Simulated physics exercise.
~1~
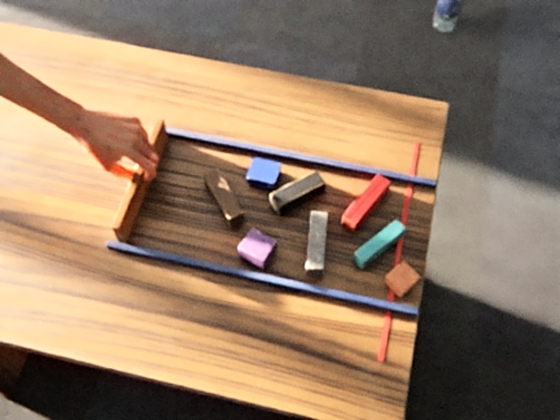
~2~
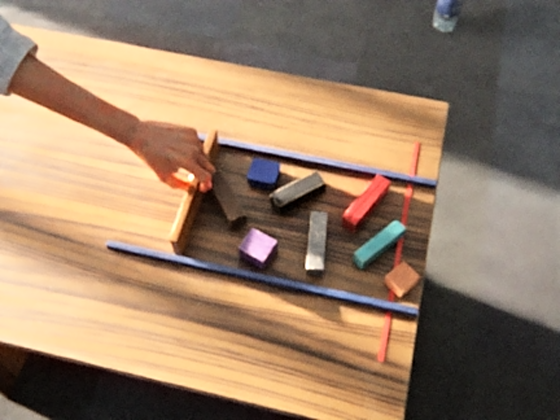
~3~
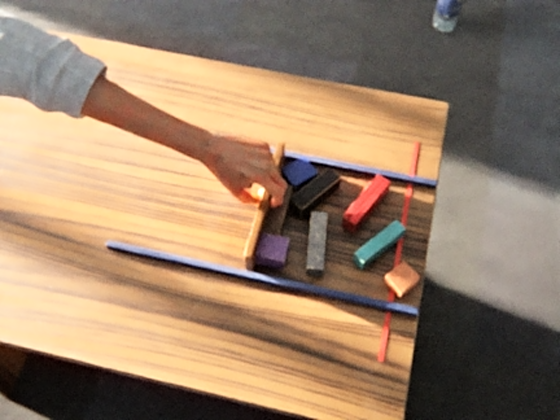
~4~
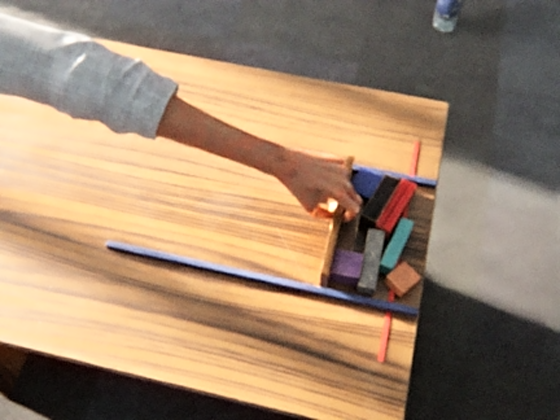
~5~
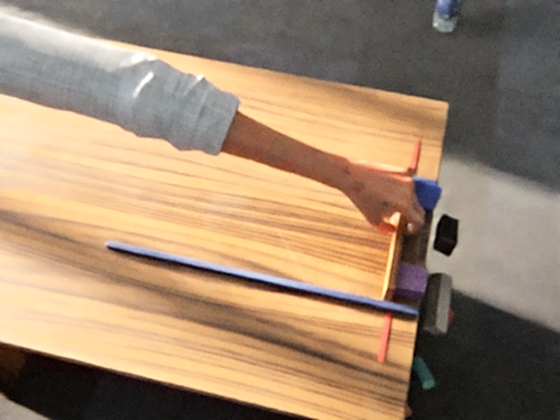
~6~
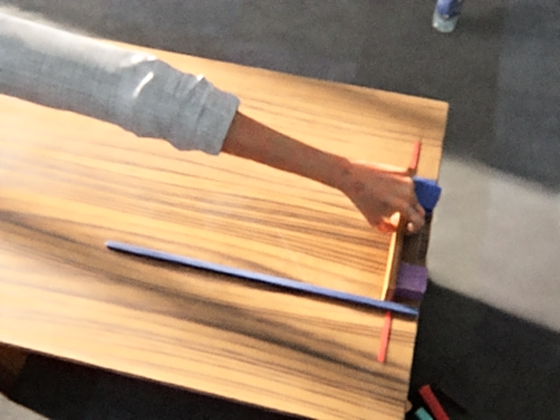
In the video, a hand slides an upright wooden board rightward along a channel between blue strips, gathering colorful blocks and bars and pushing them toward the table's end. Several drop off the edge, while a blue block and a purple block remain by the board at the red line.
